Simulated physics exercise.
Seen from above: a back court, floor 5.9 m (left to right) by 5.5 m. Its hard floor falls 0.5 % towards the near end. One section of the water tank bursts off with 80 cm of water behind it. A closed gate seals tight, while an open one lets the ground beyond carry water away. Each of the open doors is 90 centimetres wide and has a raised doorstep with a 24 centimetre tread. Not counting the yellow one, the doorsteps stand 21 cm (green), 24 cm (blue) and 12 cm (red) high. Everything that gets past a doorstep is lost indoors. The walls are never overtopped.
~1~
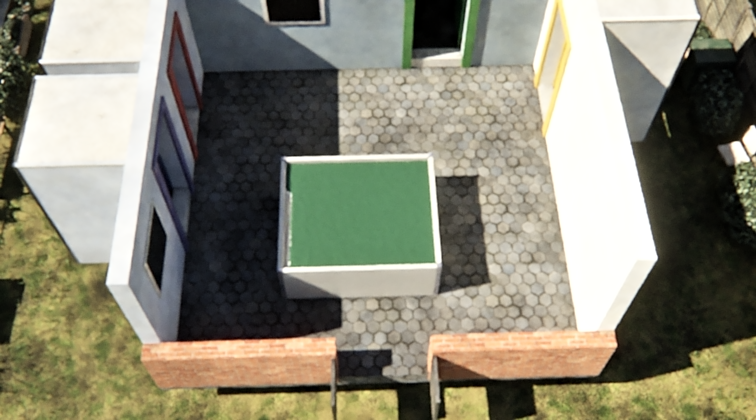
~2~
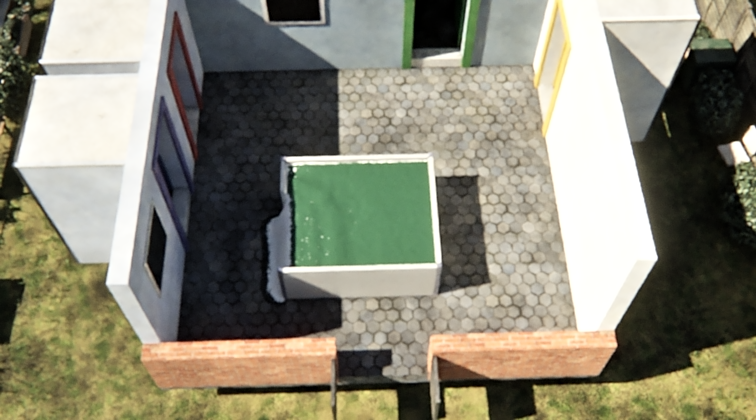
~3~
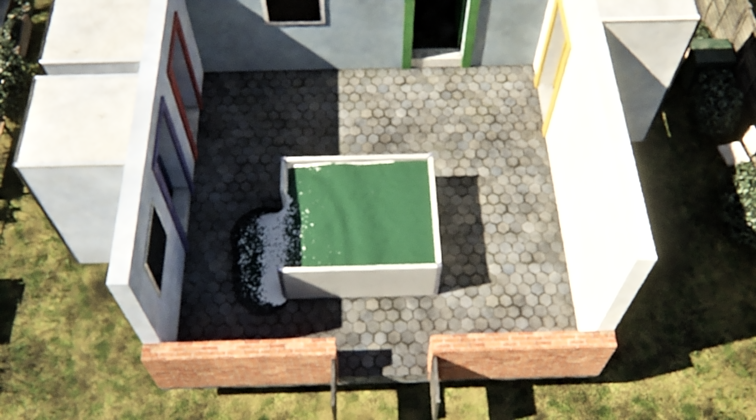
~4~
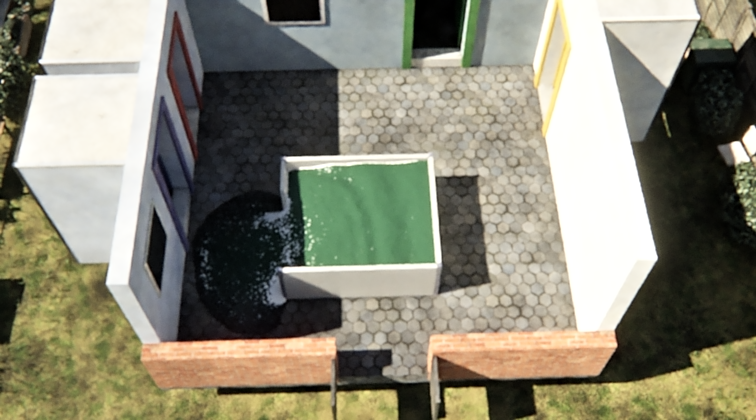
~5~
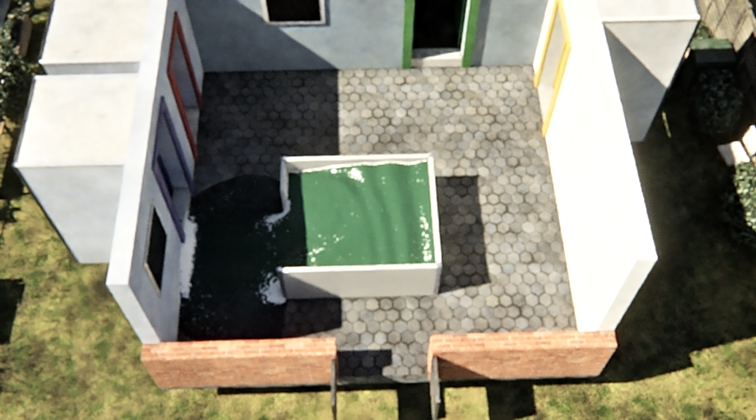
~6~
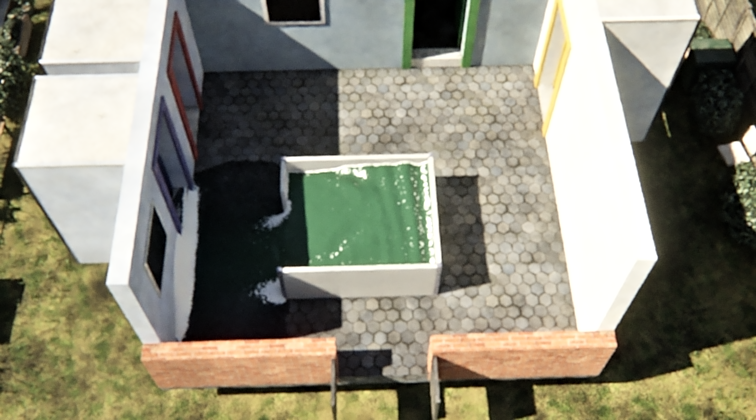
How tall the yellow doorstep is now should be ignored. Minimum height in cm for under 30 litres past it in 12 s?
Approx. 13 cm.
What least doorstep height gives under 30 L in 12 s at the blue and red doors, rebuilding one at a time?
Roughly 35 cm at blue and 7.5 cm at red.
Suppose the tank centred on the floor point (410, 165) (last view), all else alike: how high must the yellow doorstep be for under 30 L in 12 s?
At least roughly 12.0 cm high.
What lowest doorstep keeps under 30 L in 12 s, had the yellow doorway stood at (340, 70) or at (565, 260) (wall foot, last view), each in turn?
Roughly 7.5 cm, then roughly 10.5 cm.
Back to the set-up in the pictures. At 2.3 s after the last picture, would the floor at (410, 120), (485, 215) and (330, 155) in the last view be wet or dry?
In that order: Still dry, still dry, wet.
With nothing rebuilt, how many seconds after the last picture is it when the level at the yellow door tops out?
Peak: Close to 5.0 s.
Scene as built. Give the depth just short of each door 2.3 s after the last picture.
Lab note, cm: Green 0; yellow 0; blue 27; red 8.
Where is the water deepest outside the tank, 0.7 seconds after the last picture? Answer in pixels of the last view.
Look close to (175, 365).
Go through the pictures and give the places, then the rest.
The first picture shows the water tank at (358, 213) is whole and still, 80 cm deep; the yellow door at (552, 70) is dry.
In the second picture, the front is at (265, 229), 0.4 m from the gap at (287, 249); 0.4 m2 of floor is wet, 80 cm left at the back.
In the third picture, the gap is at (287, 250), the front 0.8 m out at (237, 250); the back of the water tank holds 80 cm.
In the fourth picture, water pours out at (287, 251) and has run 1.4 m, to (198, 254); about 10 cm deep outside, 80 cm at the back.
In the fifth picture, the gap is at (287, 251), the front 1.7 m out at (177, 234); the back of the water tank holds 75 cm.
In the sixth picture, water pours out at (287, 250) and has run 1.8 m, to (194, 177); about 8 cm deep outside, 68 cm at the back; the yellow door at (552, 70), 5.1 m from the gap, is still 4.6 m from the nearest water.
Then, 0.7 s after the last picture water covers 20 % of the floor, deepest (75 cm) near (175, 365); it has not reached the yellow door.
Then, 2.3 s after the last picture water covers 60 % of the floor, deepest (36 cm) near (177, 353); it has not reached the yellow door.
Then, 11.3 s after the last picture water covers 95 % of the floor, deepest (14 cm) near (463, 357); 10 cm at the yellow door, 62 litres in over its 11 cm doorstep.
At the yellow door as built, the water peaked near 18 cm, 5.1 s after the last picture.
With a doorstep of 10.5 cm, 72 litres would have come in within the 12 s; with 14 cm, 16 litres. So under 30 litres takes about 13 cm.
